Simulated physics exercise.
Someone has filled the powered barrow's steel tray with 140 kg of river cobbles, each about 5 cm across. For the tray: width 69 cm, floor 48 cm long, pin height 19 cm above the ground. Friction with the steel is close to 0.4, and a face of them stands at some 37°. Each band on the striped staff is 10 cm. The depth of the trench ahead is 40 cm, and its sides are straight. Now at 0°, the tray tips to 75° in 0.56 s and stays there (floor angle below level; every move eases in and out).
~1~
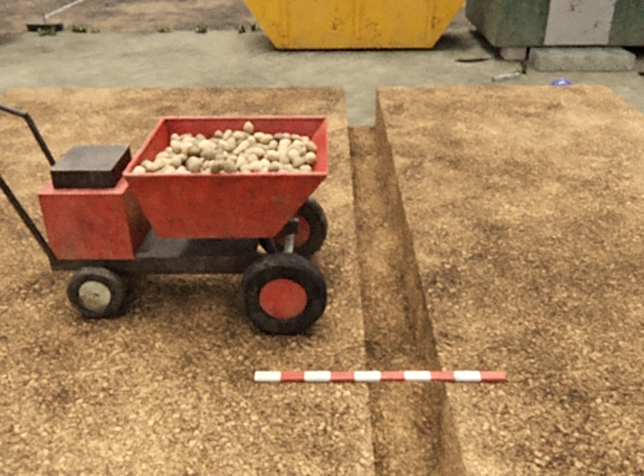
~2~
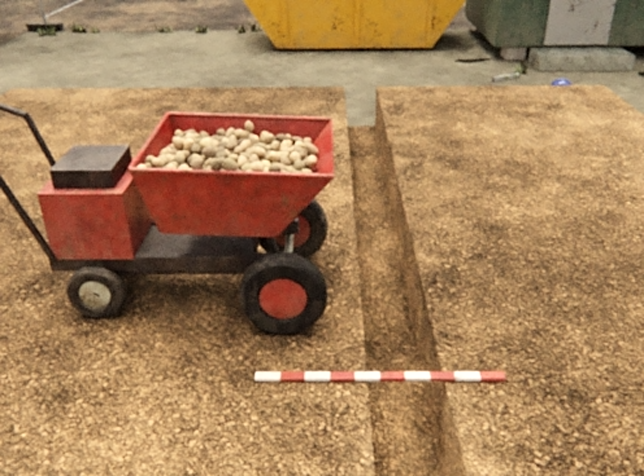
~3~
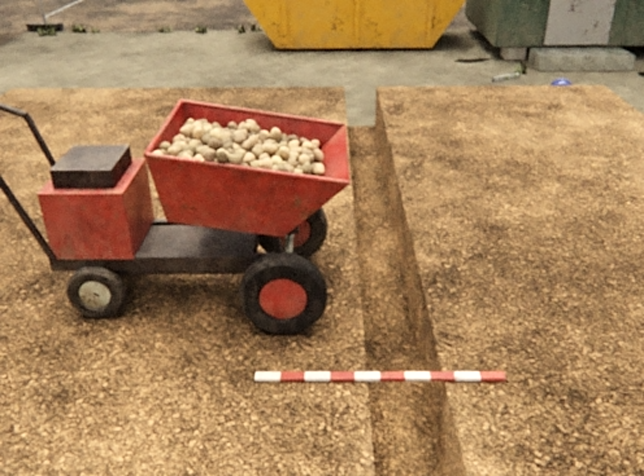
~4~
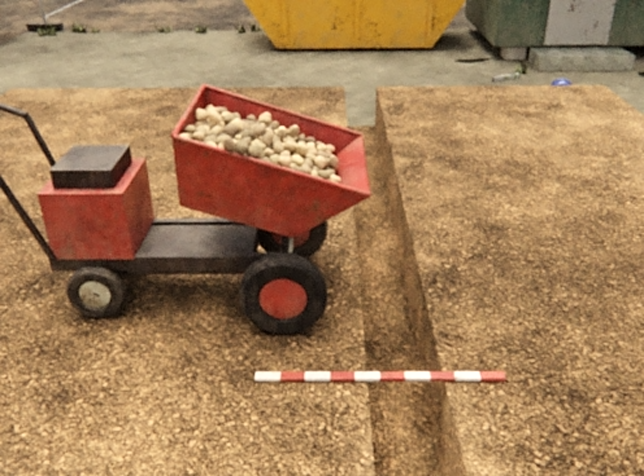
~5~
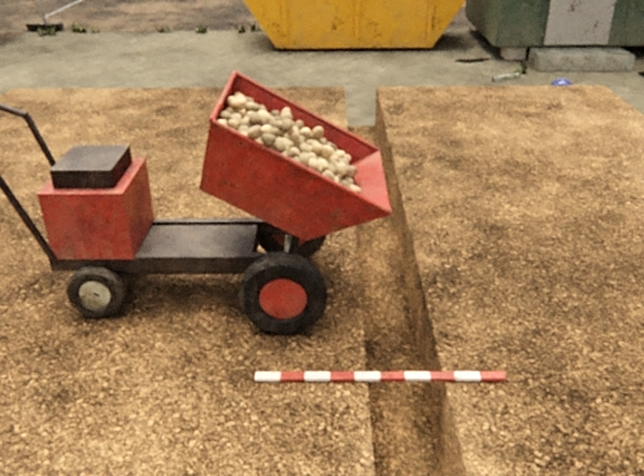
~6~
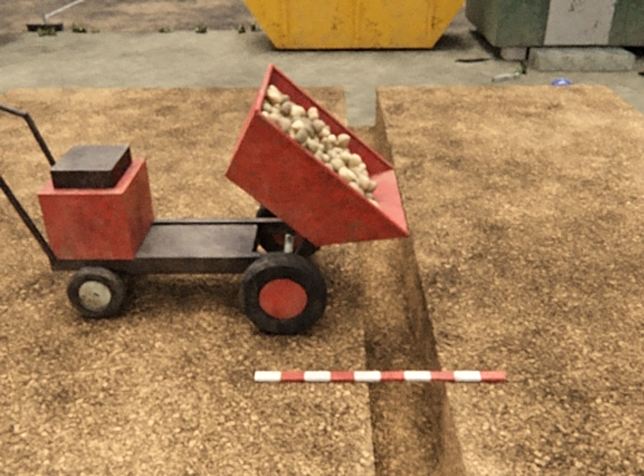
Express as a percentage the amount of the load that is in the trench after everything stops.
The amount is close to 14 per cent of the load.
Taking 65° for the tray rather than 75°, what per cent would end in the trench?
Near 20 per cent then.
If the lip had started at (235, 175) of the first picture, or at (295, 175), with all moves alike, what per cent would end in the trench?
The first start gives about 85 per cent, the second about 35.
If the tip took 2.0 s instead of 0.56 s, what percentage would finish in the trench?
40 per cent.
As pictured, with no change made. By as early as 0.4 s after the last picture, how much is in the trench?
Approx. 0 % of the load.
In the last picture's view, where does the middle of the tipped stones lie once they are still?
Centre estimate: Around (500, 288).
Then, 0.1 s after the last picture the floor is at 63°, 100 % in the tray; the foremost stones are at (409, 229).
Then, 0.4 s after the last picture the floor is at 75°, 56 % in the tray, 1 % in the trench, 44 % past the trench; the foremost stones are at (511, 293).
Then, 0.7 s after the last picture the floor is at 75°, 8 % in the tray, 5 % in the trench, 87 % past the trench; the foremost stones are past the picture's edge.
Then, 2.7 s after the last picture the floor is at 75°, 0 % in the tray, 14 % in the trench, 86 % past the trench; the foremost stones are past the picture's edge.
